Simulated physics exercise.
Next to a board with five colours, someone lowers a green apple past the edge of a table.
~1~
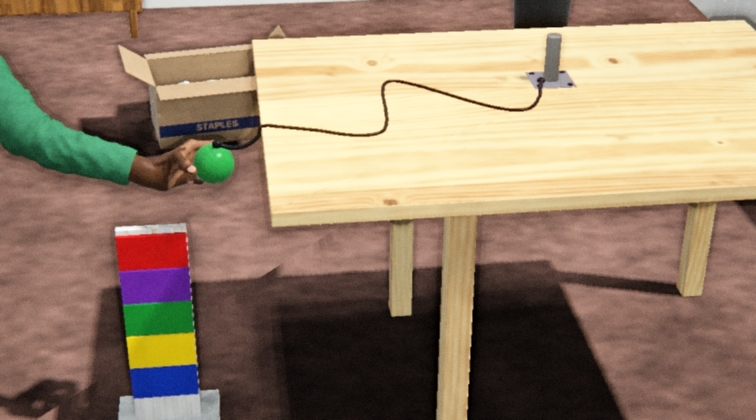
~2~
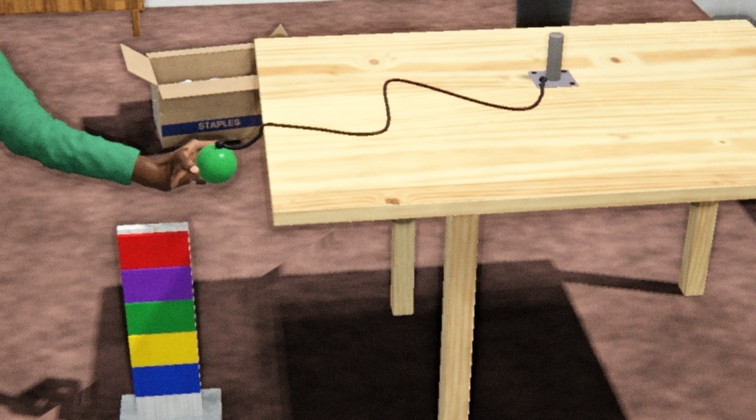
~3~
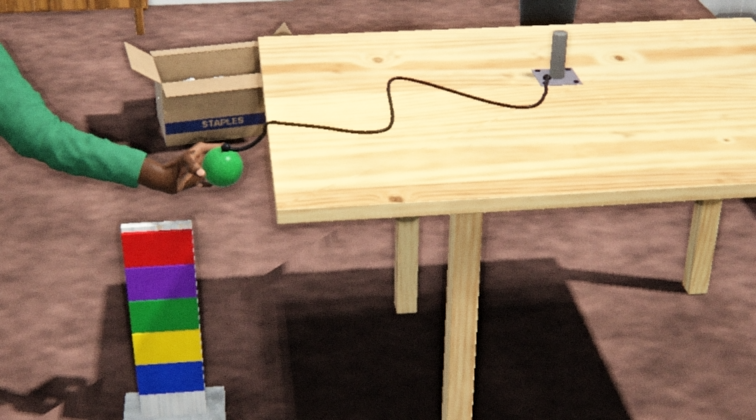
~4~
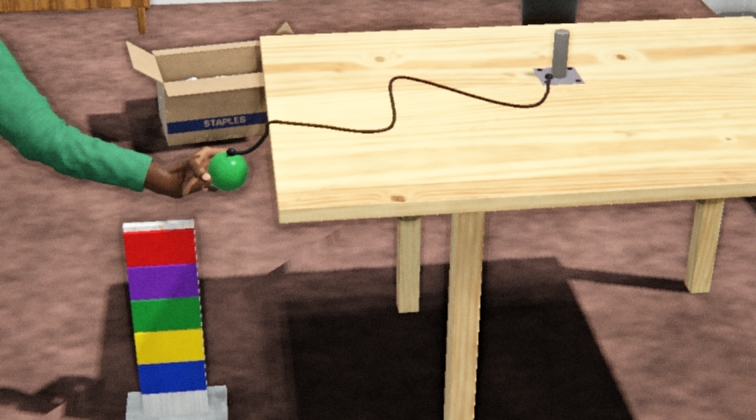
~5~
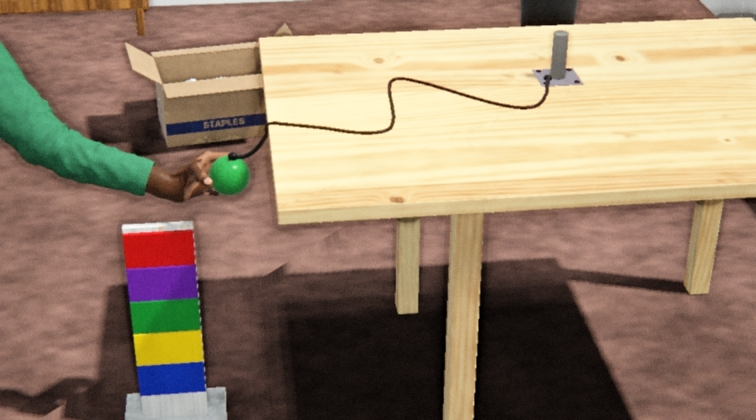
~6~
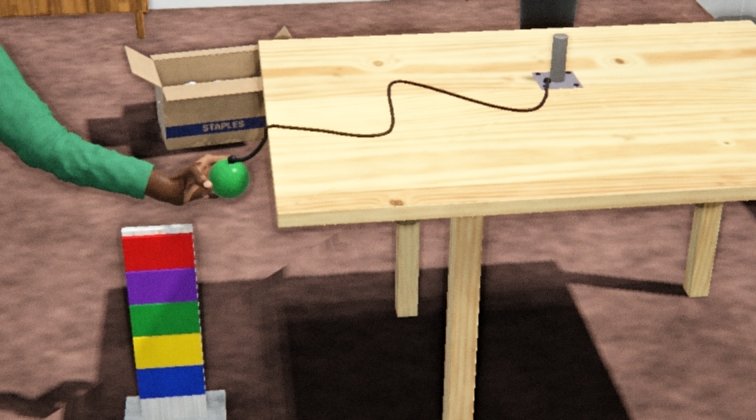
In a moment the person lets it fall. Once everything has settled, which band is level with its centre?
The yellow band.
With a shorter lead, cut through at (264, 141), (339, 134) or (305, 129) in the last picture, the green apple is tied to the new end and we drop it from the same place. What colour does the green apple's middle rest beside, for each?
In that order: Green; red; purple.
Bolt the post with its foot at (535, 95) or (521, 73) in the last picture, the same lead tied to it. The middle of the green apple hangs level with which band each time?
Answer, in order: Blue, blue.
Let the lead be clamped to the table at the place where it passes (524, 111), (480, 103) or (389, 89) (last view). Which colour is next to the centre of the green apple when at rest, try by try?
Green, then green, then purple.
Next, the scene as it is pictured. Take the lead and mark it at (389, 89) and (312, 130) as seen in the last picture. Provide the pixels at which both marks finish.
Well, the first one sits at (310, 111), and the second one sits at (273, 241).
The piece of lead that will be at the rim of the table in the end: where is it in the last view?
It's near (391, 106) in the last picture.
Early on, apple near (281, 332); level with yellow.
Midway, apple near (272, 338); level with yellow.
Finally, apple near (279, 337); level with yellow. The lead holds its middle at yellow.
